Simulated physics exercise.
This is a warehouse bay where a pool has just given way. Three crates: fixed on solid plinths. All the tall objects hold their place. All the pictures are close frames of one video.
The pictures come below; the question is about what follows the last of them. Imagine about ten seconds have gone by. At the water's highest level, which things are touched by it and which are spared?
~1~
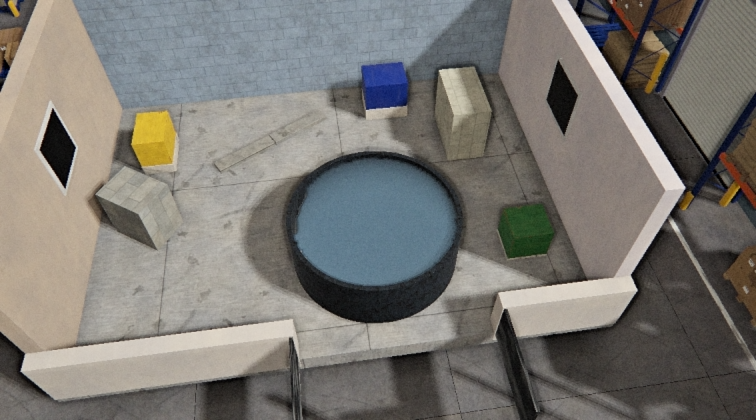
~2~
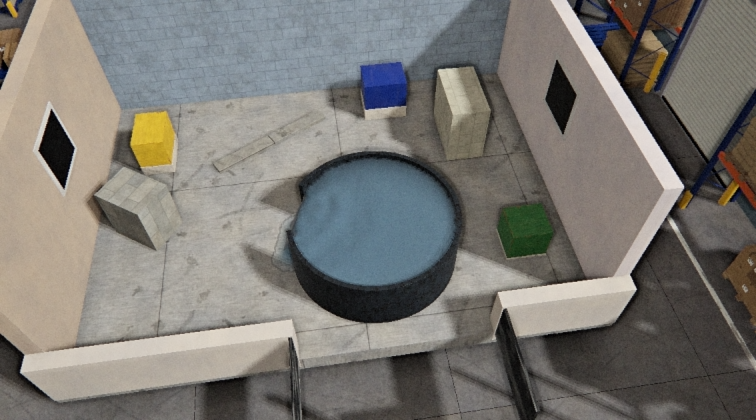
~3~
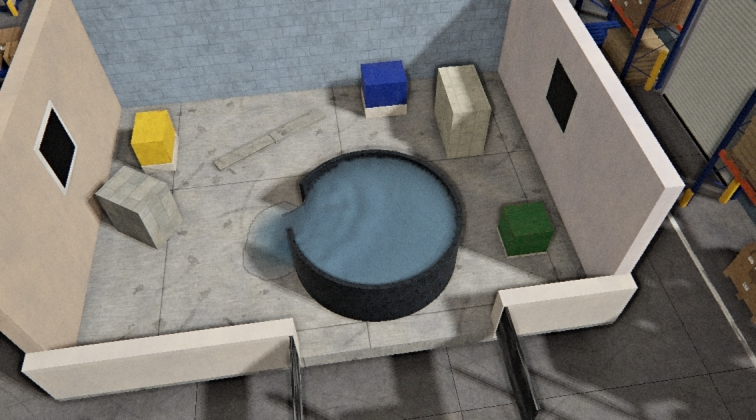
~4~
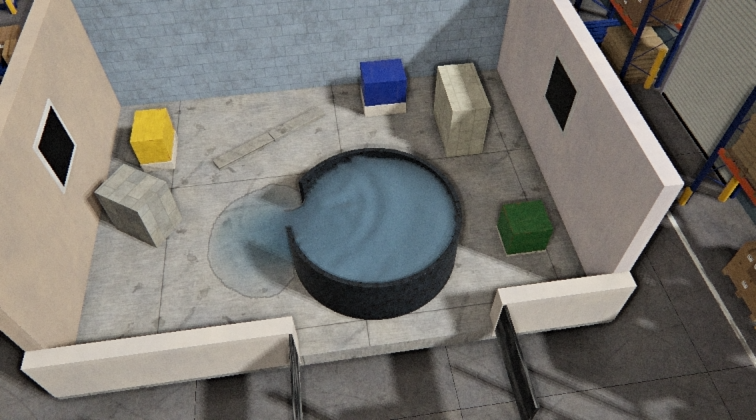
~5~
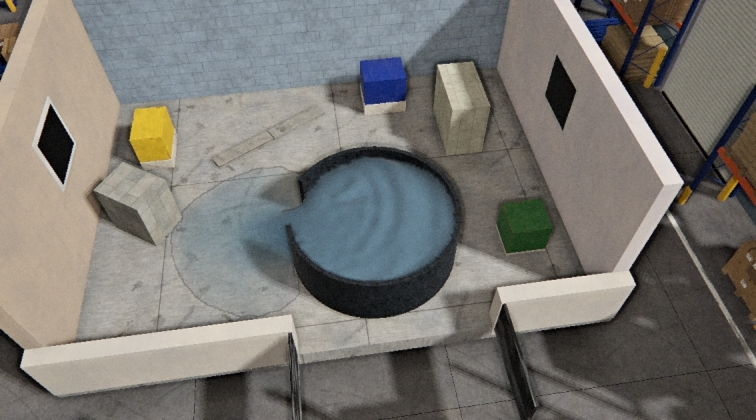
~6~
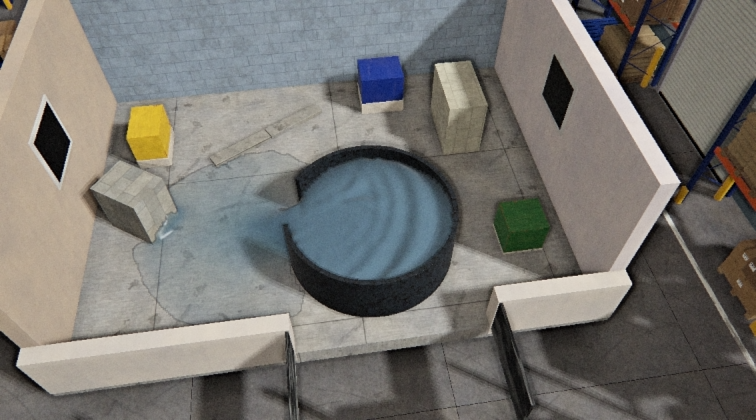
Going through them: The yellow crate is touched; the green crate is touched; the blue crate is spared.
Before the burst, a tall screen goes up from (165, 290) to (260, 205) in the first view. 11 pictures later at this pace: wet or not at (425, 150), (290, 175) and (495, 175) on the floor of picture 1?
In turn: Clear, under water, not flooded.
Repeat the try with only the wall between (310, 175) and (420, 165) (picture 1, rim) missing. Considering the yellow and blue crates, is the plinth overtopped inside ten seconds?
First, the yellow crate is flooded; second, the blue crate is flooded.
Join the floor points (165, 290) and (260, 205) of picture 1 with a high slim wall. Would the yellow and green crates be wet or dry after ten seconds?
Yellow crate is left untouched; green crate is flooded.
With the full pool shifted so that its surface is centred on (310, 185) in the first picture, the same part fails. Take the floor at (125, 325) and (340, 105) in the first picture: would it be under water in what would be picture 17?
In turn: Covered, free of water.
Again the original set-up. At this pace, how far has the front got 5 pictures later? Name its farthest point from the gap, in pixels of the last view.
My best guess is about (111, 138).
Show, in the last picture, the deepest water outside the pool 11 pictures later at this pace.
I would choose the pixel (67, 368).
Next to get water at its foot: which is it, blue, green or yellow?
That would be the yellow one.
A moment on, water covers 35 % of the floor; the yellow crate water round its plinth, the green crate not reached, the blue crate not reached.
Next, water covers 45 % of the floor; the yellow crate water round its plinth, the green crate not reached, the blue crate not reached.
Then, water covers 55 % of the floor; the yellow crate water round its plinth, the green crate not reached, the blue crate water round its plinth.
Later, water covers 70 % of the floor; the yellow crate water round its plinth, the green crate not reached, the blue crate water round its plinth.
In the end, water covers 95 % of the floor; the yellow crate was topped, the green crate was topped, the blue crate stayed above the water.
